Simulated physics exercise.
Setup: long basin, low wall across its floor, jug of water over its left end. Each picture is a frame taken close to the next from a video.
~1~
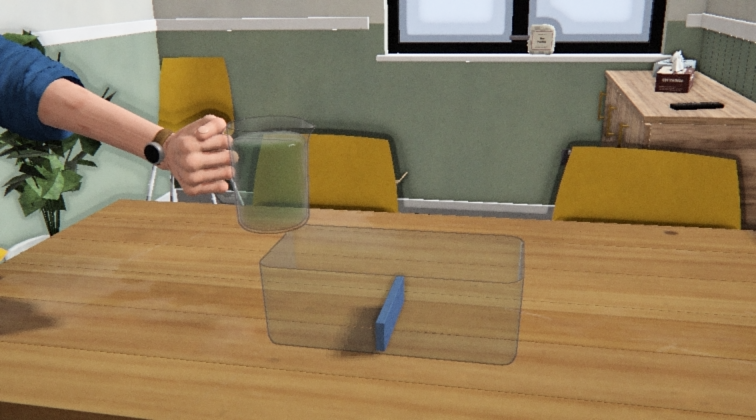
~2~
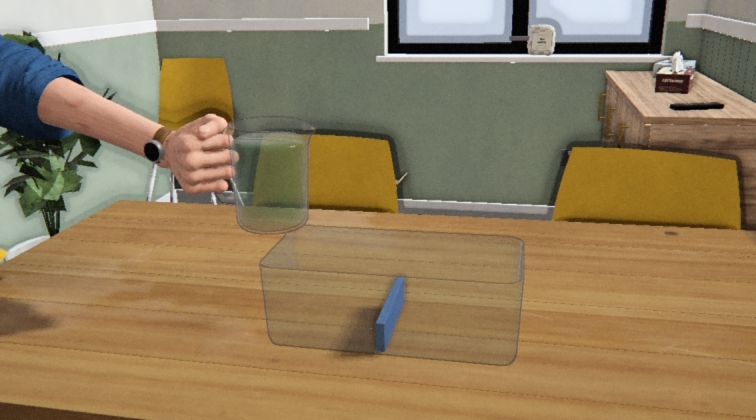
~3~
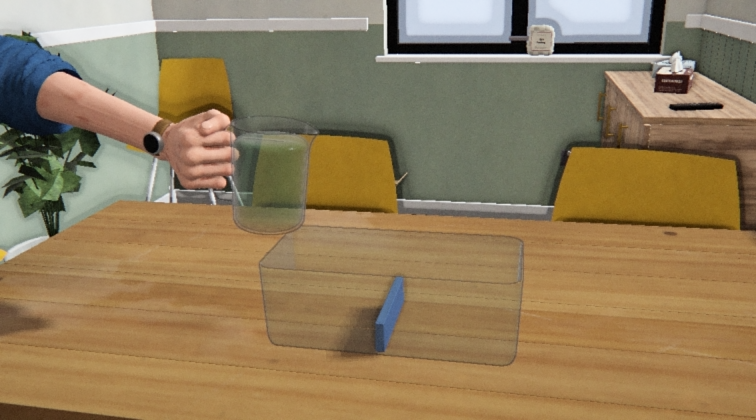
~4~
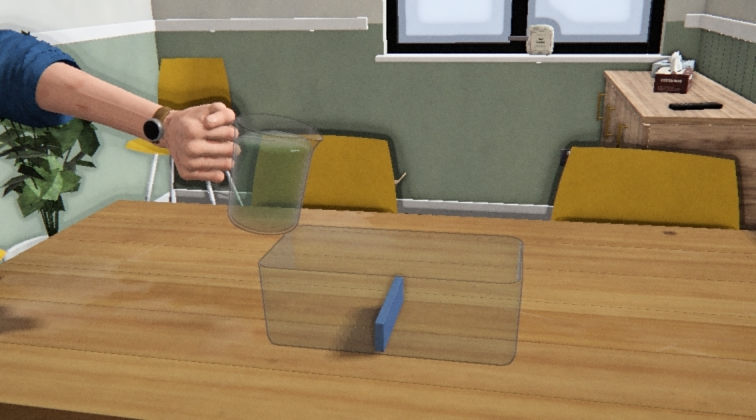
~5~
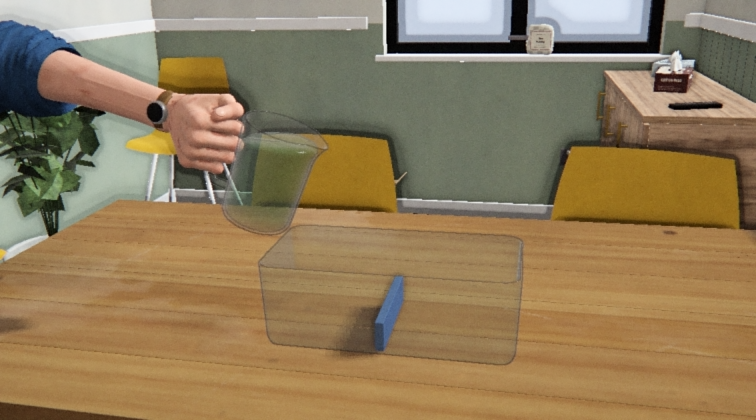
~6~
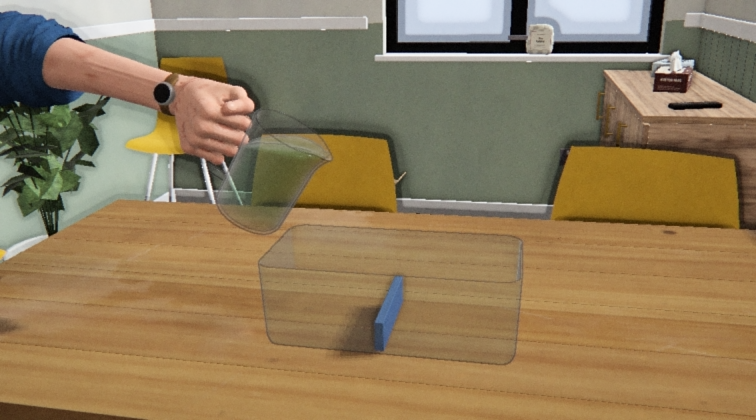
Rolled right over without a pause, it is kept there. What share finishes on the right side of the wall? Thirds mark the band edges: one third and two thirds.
I would say less than a third ends up on that side.
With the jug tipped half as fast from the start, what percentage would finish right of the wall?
I'd say close to 25 %.
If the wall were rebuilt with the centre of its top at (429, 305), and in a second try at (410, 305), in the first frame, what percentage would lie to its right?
Record: Case 1 near 10 %, case 2 near 5 %.
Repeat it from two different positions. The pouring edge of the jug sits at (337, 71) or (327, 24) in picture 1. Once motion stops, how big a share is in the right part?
Around 90 percent first, around 90 percent second.
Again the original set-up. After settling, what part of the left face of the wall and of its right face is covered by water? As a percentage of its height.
Left near 70; right near 20.
A moment on, the jug is tipped on its side and 68 per cent is still to pour, 12 is left of the wall and 3 right of it.
Next, the jug is tipped on its side and 32 per cent is still to pour, 46 is left of the wall and 9 right of it.
Then the jug is tipped on its side and 12 per cent is still to pour, 62 is left of the wall and 19 right of it.
Later the jug is tipped on its side and 5 per cent is still to pour, 73 is left of the wall and 20 right of it.
At rest 79 per cent lies left of the wall, 20 right of it and 1 outside.
